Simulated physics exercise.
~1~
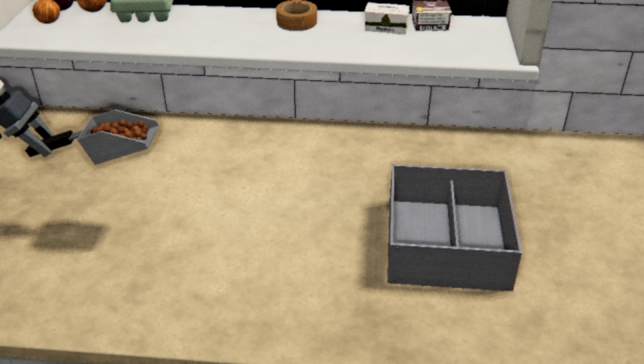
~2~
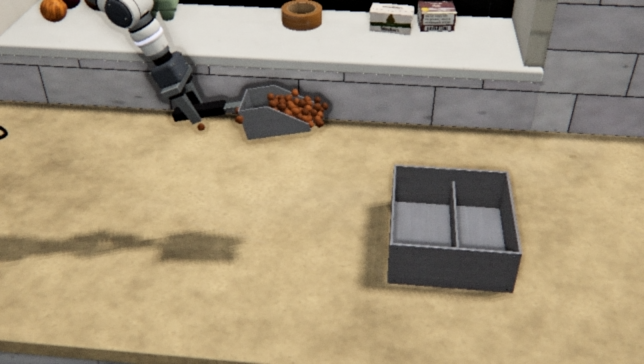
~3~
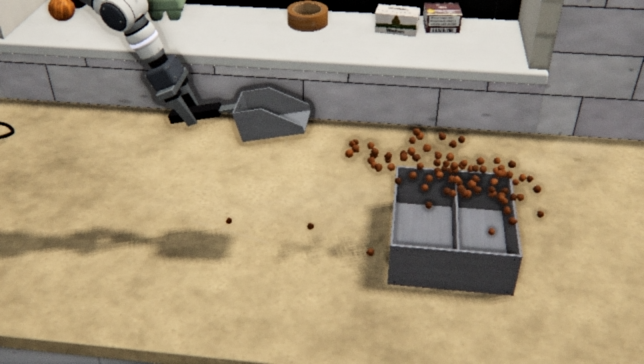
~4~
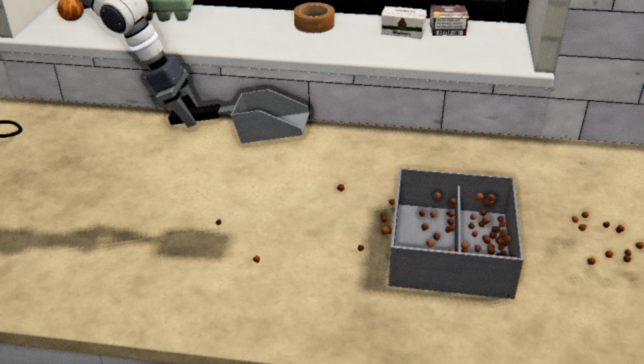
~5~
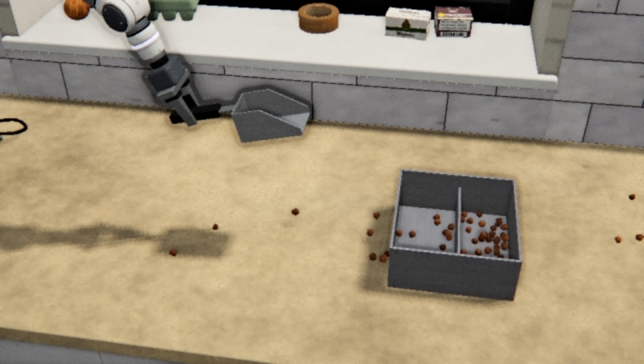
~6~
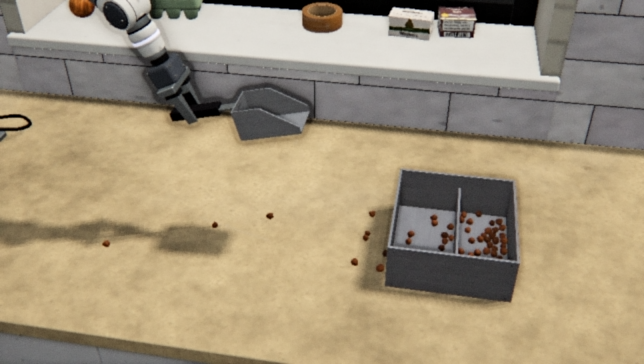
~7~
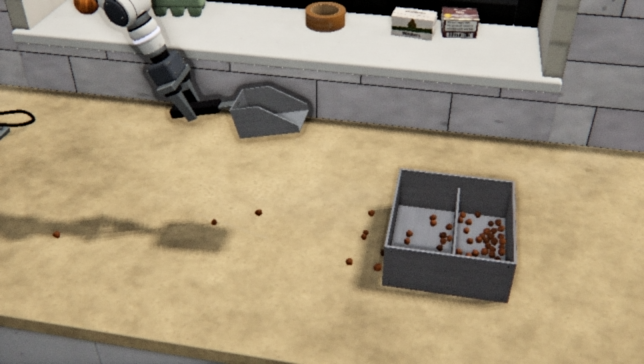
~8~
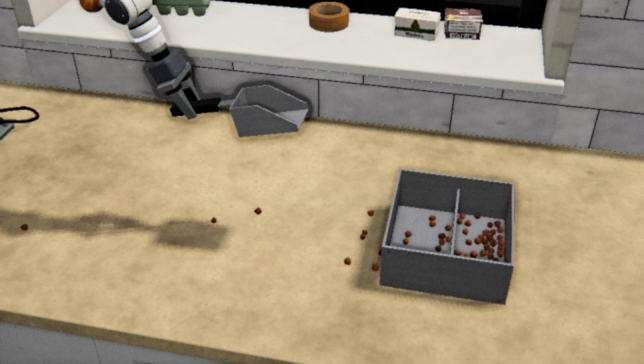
To begin with, a robot arm at the left holds a grey scoop of small brown nuts above a tan tabletop, with a divided grey bin standing to the right. The arm swings the scoop rightward toward the bin, then stops short of it. The nuts fly out of the scoop in a loose cloud and shower over the bin, while a few drop onto the table. Some land inside, and others scatter past it to the right or roll leftward. The empty scoop stays still as the strays spread out, and most of the nuts in the bin end up in its right compartment.
